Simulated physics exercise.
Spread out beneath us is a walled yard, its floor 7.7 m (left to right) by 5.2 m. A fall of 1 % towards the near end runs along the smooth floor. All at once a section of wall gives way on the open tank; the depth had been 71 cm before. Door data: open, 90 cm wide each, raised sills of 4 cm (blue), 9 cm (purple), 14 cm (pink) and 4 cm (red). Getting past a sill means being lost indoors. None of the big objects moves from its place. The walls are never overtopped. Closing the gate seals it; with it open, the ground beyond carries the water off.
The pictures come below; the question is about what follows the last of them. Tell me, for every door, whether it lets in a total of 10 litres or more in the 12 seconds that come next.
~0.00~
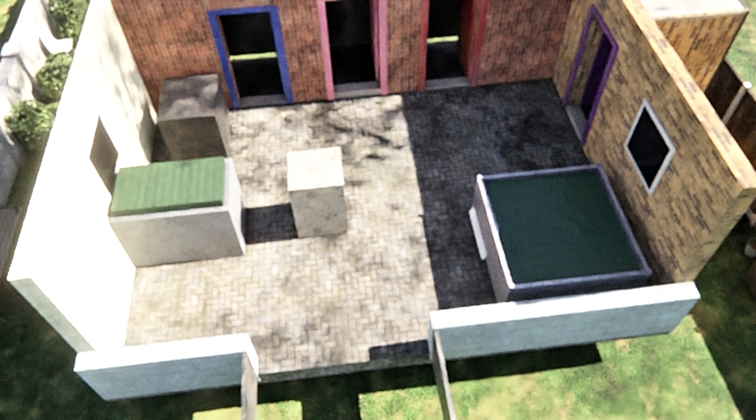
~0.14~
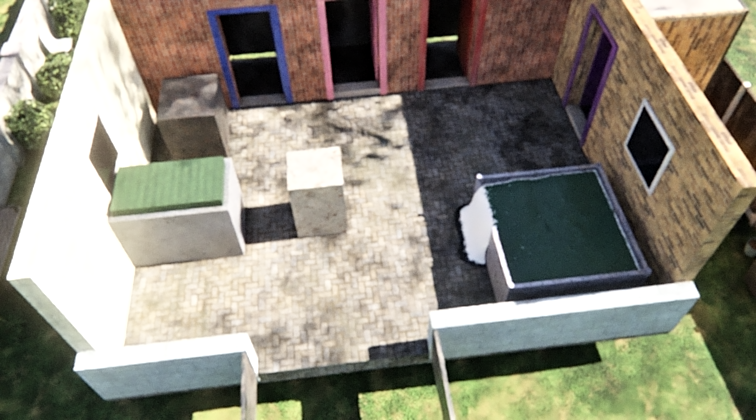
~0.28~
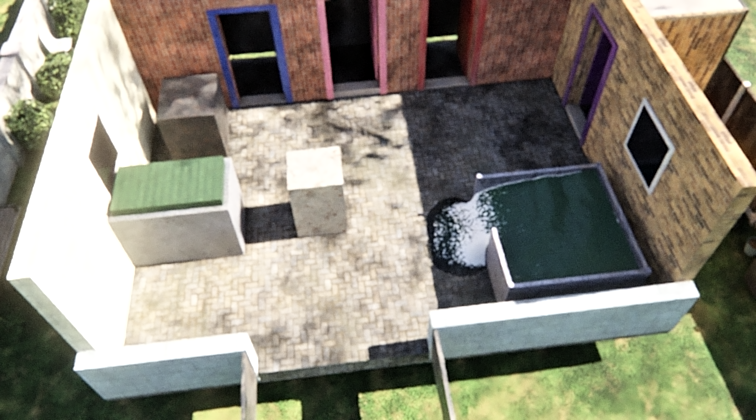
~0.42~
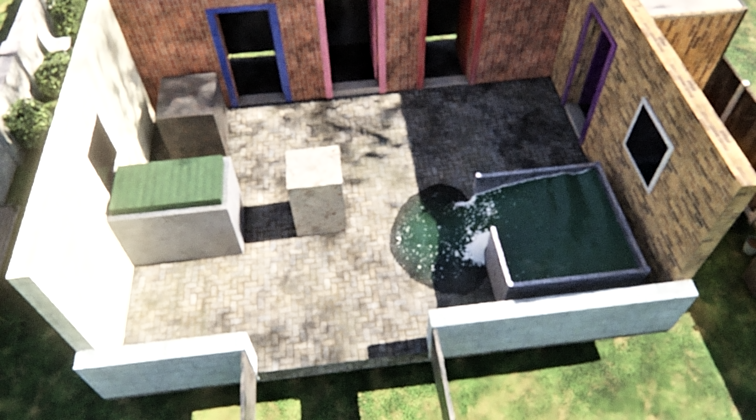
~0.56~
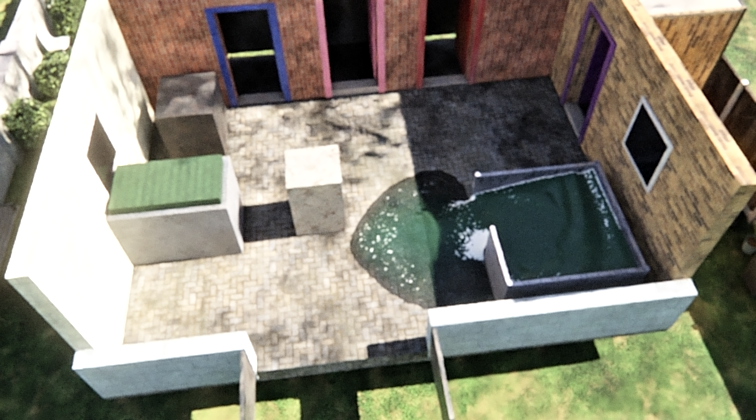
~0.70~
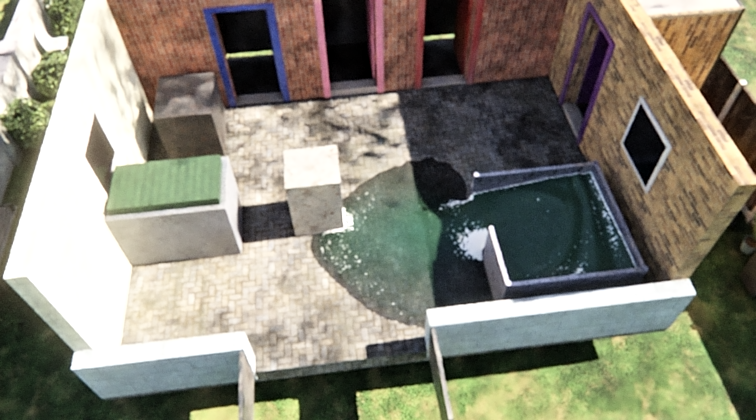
For every door: The blue door does; the purple door does not; the pink door does not; the red door does not.
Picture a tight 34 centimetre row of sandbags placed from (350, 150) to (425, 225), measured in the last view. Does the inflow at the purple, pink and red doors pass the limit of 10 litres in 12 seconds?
Then, at the purple door it's not exceeded, at the pink door it's exceeded, at the red door it's exceeded.
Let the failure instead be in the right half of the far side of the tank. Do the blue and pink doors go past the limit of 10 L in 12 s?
Door blue goes beyond, door pink stays within.
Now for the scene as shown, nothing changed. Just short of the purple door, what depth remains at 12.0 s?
Depth: ~ 4.5 cm.
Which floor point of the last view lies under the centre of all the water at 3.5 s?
Balance point at about (386, 235).
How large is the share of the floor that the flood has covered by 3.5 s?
About 60 per cent.
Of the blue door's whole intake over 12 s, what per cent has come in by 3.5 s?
Share: ~ 35 %.
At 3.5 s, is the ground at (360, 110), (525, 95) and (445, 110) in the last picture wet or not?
Listed in sequence, the spots are drenched, bone dry and bone dry.
After 1.4 s water covers 35 % of the floor and is deepest (36 cm) near (349, 220); blue door not reached, purple door not reached, pink door not reached, red door not reached.
After 2.2 s water covers 55 % of the floor and is deepest (30 cm) near (349, 220); blue door 9 cm at the sill, 0 L in, purple door not reached, pink door 2 cm at the sill, 0 L in, red door not reached.
After 3.5 s water covers 60 % of the floor and is deepest (28 cm) near (132, 272); blue door 12 cm at the sill, 38 L in, purple door not reached, pink door 12 cm at the sill, 3 L in, red door not reached.
After 7.0 s water covers 80 % of the floor and is deepest (14 cm) near (153, 290); blue door 7 cm at the sill, 92 L in, purple door 3 cm at the sill, 0 L in, pink door 6 cm at the sill, 5 L in, red door 2 cm at the sill, 0 L in.
After 12.0 s water covers 95 % of the floor and is deepest (8 cm) near (141, 208); blue door 5 cm at the sill, 107 L in, purple door 4 cm at the sill, 0 L in, pink door 5 cm at the sill, 5 L in, red door 3 cm at the sill, 0 L in.
